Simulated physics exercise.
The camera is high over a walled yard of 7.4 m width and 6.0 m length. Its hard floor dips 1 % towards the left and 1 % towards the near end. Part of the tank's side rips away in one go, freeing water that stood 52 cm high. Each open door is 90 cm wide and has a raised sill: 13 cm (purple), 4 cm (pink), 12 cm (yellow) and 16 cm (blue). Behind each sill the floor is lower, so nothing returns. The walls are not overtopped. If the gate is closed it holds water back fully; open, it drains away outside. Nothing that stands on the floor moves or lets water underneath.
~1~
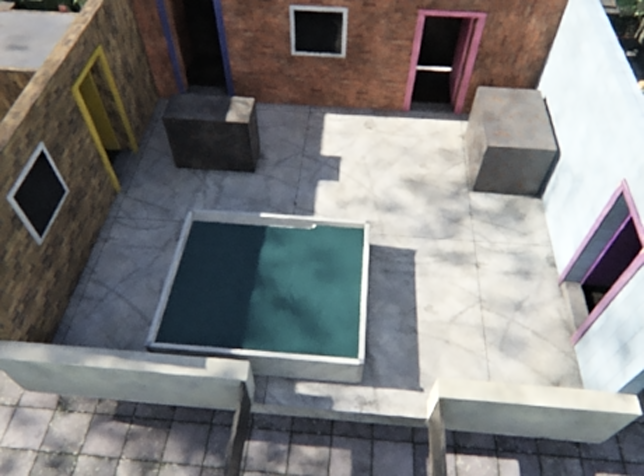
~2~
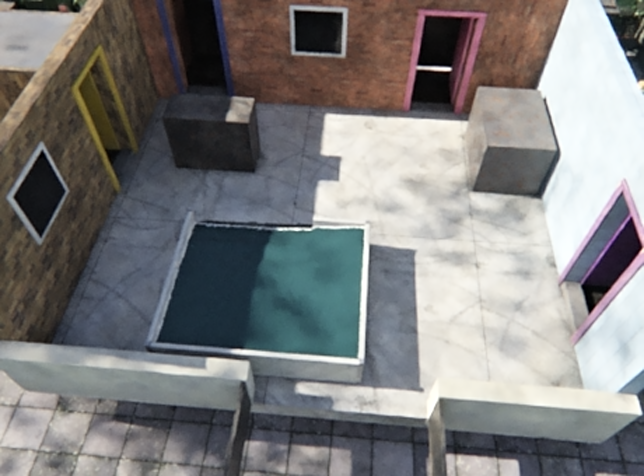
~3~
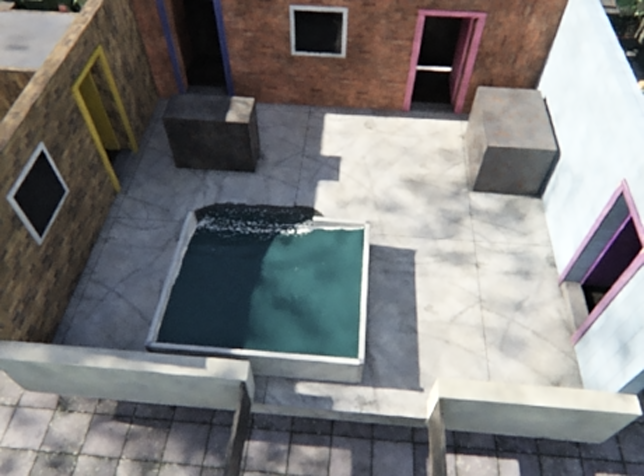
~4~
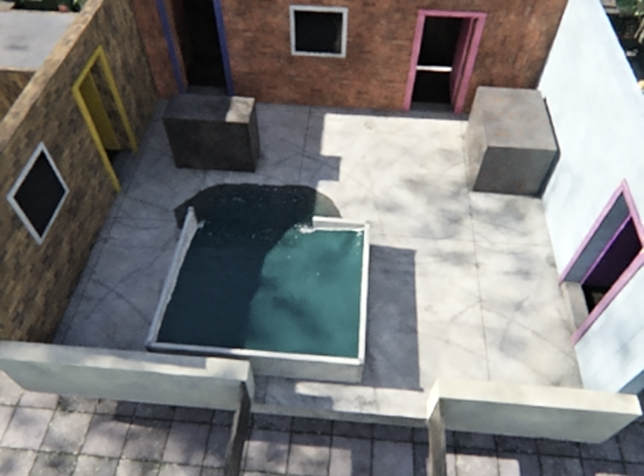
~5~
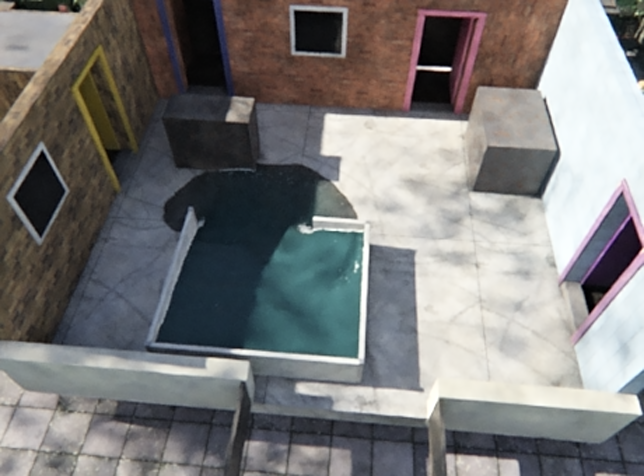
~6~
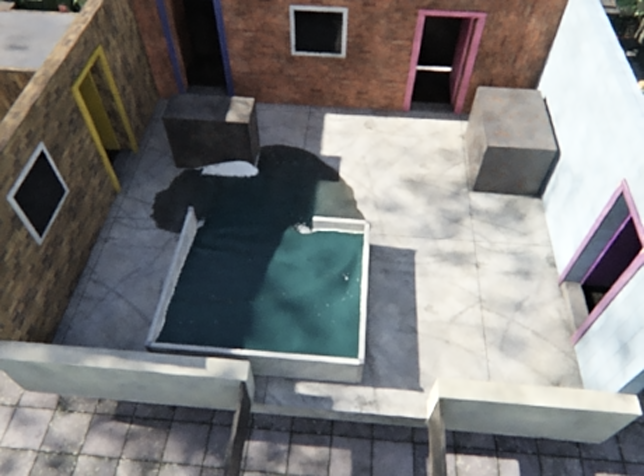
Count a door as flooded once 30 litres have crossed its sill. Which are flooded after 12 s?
Within that time: At the purple door it stays under the limit; at the pink door it passes the limit; at the yellow door it passes the limit; at the blue door it keeps below the limit.
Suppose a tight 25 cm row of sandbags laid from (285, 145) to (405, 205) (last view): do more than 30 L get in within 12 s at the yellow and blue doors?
Against that limit: Yellow over, blue below.
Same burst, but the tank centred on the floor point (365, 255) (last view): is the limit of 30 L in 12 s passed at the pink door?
Against that limit: Pink past it.
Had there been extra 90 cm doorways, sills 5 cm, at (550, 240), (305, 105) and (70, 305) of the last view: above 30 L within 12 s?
In that order: Under, over, over.
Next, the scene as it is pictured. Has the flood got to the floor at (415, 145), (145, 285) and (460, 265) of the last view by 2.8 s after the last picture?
In turn: Wet, flooded, dry.
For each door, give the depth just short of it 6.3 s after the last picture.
In cm: Purple 1, pink 11, yellow 13, blue 11.
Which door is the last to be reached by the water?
It is the purple one.
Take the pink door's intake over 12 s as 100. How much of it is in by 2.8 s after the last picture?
About 5 per cent.
Then, 0.7 s after the last picture water covers 25 % of the floor and is deepest (38 cm) near (245, 179); purple door not reached, pink door not reached, yellow door 3 cm at the sill, 0 L in, blue door not reached.
Then, 1.5 s after the last picture water covers 30 % of the floor and is deepest (36 cm) near (235, 179); purple door not reached, pink door not reached, yellow door 27 cm at the sill, 29 L in, blue door 4 cm at the sill, 0 L in.
Then, 2.8 s after the last picture water covers 55 % of the floor and is deepest (26 cm) near (125, 179); purple door not reached, pink door 8 cm at the sill, 3 L in, yellow door 23 cm at the sill, 137 L in, blue door 6 cm at the sill, 0 L in.
Then, 6.3 s after the last picture water covers 90 % of the floor and is deepest (18 cm) near (42, 367); purple door 1 cm at the sill, 0 L in, pink door 11 cm at the sill, 40 L in, yellow door 13 cm at the sill, 211 L in, blue door 11 cm at the sill, 0 L in.
Then, 11.3 s after the last picture water covers 95 % of the floor and is deepest (16 cm) near (42, 367); purple door 3 cm at the sill, 0 L in, pink door 3 cm at the sill, 76 L in, yellow door 12 cm at the sill, 217 L in, blue door 7 cm at the sill, 0 L in.
